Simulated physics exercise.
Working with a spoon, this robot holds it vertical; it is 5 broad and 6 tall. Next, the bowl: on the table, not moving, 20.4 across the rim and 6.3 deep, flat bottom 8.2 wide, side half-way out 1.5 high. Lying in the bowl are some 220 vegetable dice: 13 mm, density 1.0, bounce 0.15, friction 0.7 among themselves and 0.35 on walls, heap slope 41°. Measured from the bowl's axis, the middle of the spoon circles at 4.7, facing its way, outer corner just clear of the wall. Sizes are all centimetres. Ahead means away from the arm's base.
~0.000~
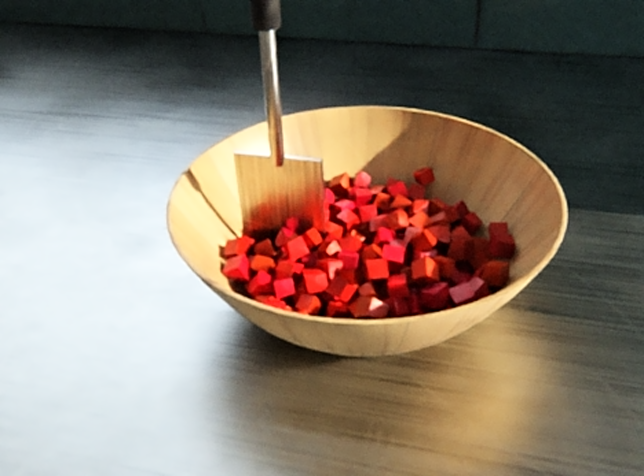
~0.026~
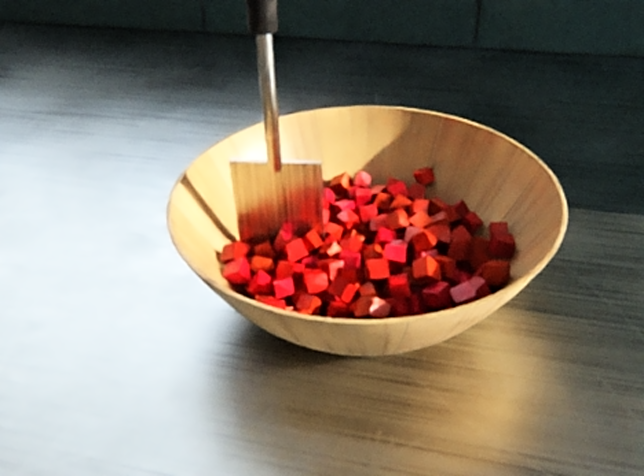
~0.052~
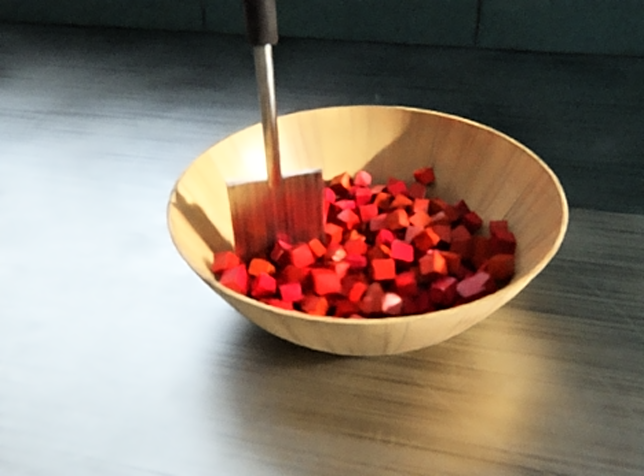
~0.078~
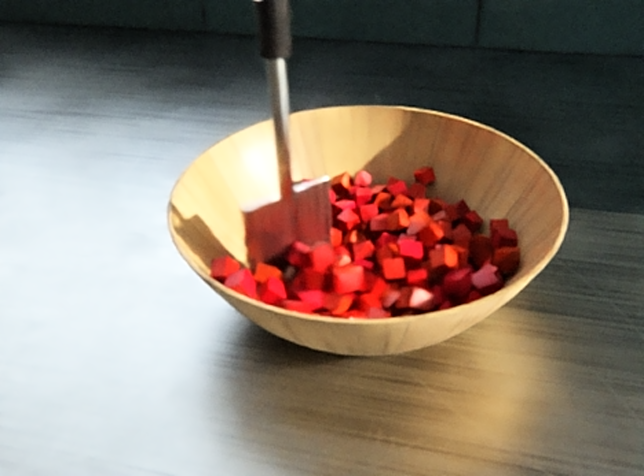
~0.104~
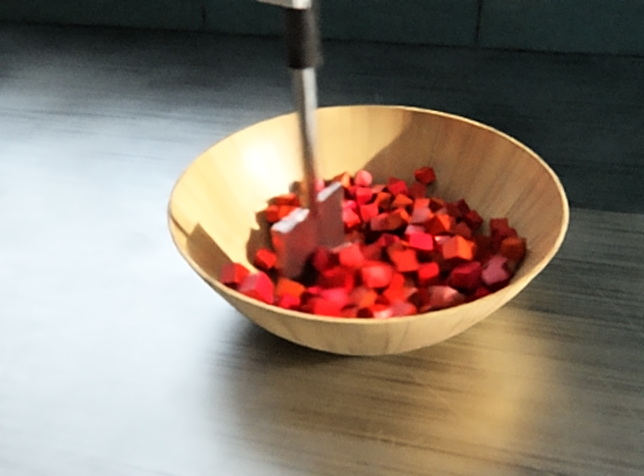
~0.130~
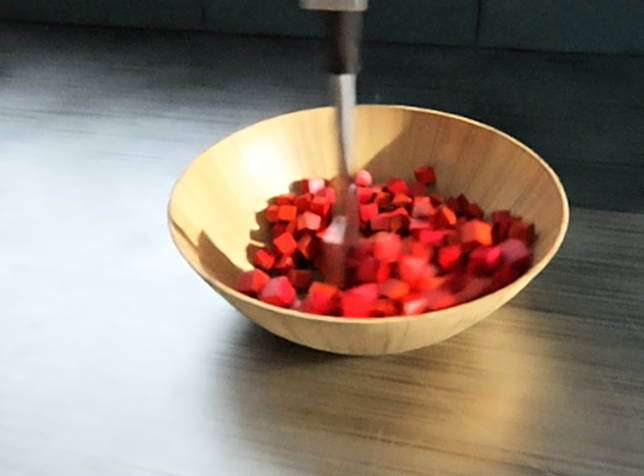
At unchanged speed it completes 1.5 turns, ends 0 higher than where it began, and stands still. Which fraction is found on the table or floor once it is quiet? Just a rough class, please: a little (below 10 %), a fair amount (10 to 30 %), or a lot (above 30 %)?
A lot.
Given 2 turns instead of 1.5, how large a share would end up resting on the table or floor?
It would be around 45 per cent.
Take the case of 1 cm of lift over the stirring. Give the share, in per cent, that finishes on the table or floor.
I'd put it at about 40 per cent.
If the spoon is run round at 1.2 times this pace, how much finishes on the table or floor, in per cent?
That gives about 55 percent.
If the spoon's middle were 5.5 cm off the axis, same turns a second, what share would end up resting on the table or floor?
Then about 40 %.
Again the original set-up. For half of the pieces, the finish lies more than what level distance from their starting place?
About 11 centimetres.
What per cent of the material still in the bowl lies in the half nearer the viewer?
40 %.
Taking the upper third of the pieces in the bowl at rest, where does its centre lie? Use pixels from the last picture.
Roughly pixel (452, 211).
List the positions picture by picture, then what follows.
In the first picture, spoon neck at (275, 131), 0° round; upper third of the load around (372, 247), from x 235 to 500, top at y 175; 225 in the bowl.
In the second picture, spoon neck at (273, 135), 7° round; upper third of the load around (373, 249), from x 235 to 505, top at y 175.
In the third picture, spoon neck at (272, 150), 26° round; upper third of the load around (377, 266), from x 225 to 505, top at y 175.
In the fourth picture, spoon neck at (284, 165), 48° round; upper third of the load around (368, 277), from x 225 to 505, top at y 175.
In the fifth picture, spoon neck at (309, 178), 70° round; upper third of the load around (389, 276), from x 235 to 515, top at y 175.
In the sixth picture, spoon neck at (344, 185), 91° round; upper third of the load around (422, 278), from x 250 to 520, top at y 175; 225 in the bowl.
After 0.34 s, 264° round, highest piece 9 above the table; 191 in the bowl, 16 on the table or floor, 18 in flight or on the tool.
After 0.55 s, 77° round, highest piece 8 above the table; 152 in the bowl, 60 on the table or floor, 13 in flight or on the tool.
After 0.85 s, 180° round, highest piece 7 above the table; 136 in the bowl, 89 on the table or floor.
After 1.55 s, 180° round, highest piece 6 above the table; 136 in the bowl, 89 on the table or floor.
At rest, 136 in the bowl, 89 on the table or floor. That is 40 % on the table or floor.
